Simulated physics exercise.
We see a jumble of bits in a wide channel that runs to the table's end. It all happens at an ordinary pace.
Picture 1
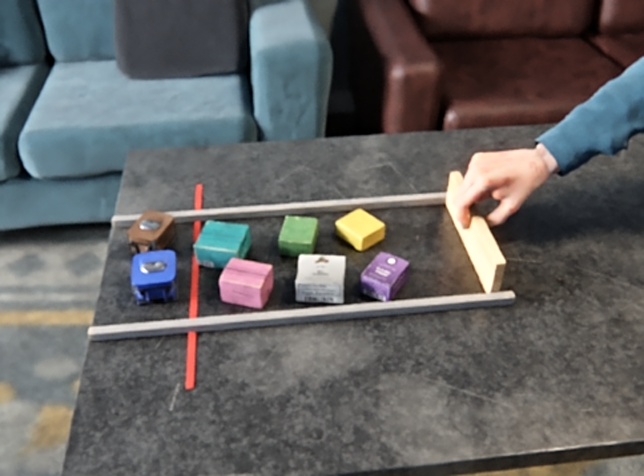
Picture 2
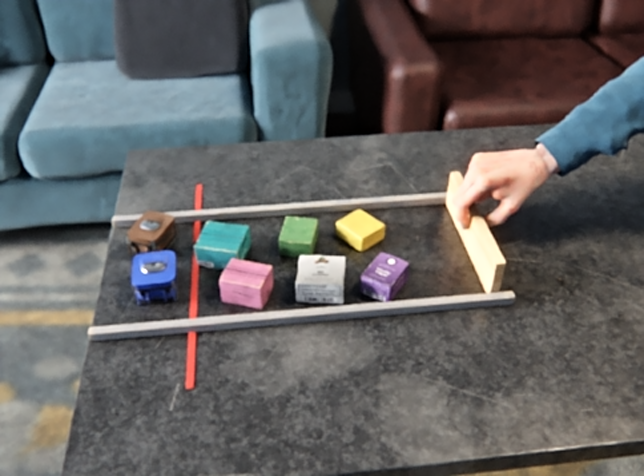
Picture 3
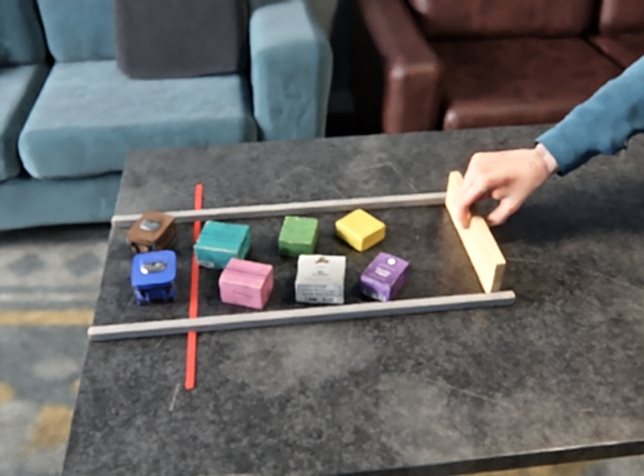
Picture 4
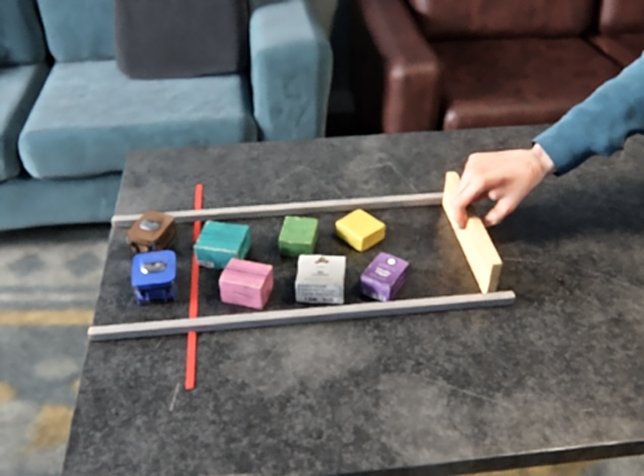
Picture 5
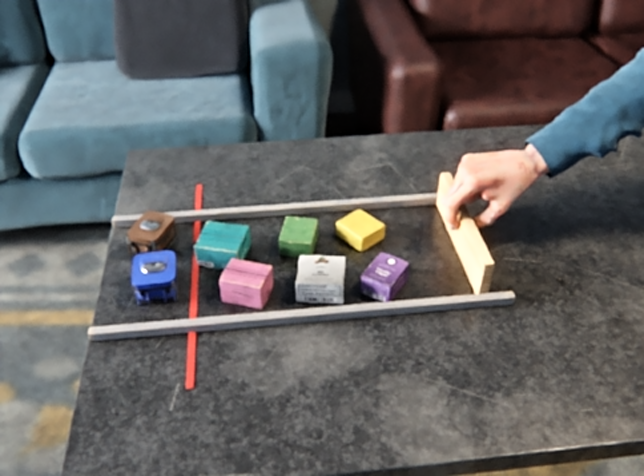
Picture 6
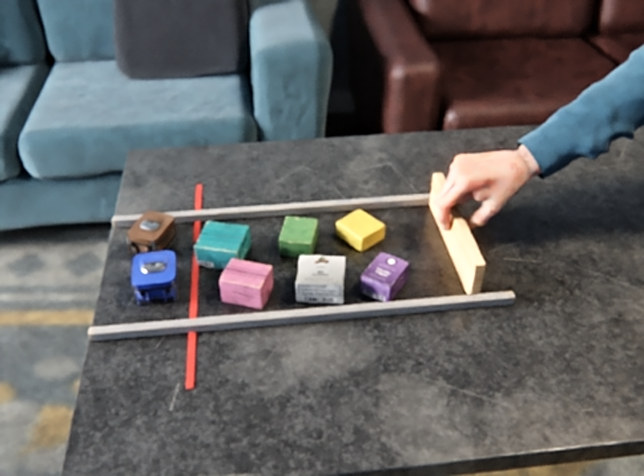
A hand in a blue sleeve holds an upright wooden board at the right of a dark tabletop, seen from above at an angle, with blue and brown sofas behind. Between two pale rails sit brown and blue cases left of a red strip, with turquoise, pink, green, white, yellow and purple blocks rightward. The hand stays still, then slides the board slightly left, touching nothing else.
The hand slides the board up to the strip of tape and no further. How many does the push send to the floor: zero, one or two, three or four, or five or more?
As it turns out, the number that fall off is one or two.
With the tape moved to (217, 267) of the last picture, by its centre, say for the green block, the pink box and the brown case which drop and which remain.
The green block survives; the pink box holds on; the brown case survives.
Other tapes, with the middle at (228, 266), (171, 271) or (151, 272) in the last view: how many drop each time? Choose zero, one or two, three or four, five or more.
The falls would be just one or two; 3 or 4; at least five.
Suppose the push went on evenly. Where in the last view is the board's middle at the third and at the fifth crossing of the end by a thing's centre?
About (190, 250), then (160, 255).
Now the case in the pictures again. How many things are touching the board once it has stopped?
It touches 2.
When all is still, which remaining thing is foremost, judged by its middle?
It is the turquoise box.
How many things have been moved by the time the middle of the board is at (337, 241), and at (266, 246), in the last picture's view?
By then 5, and 8.
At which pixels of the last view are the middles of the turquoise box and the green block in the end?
First (107, 272), then (144, 256).
Soon after, none off yet; brown case at rest near (153, 235); blue case at rest near (156, 277); turquoise box at rest near (223, 246).
At rest, the number that fall off is one or two; fallen, pink box and blue case.
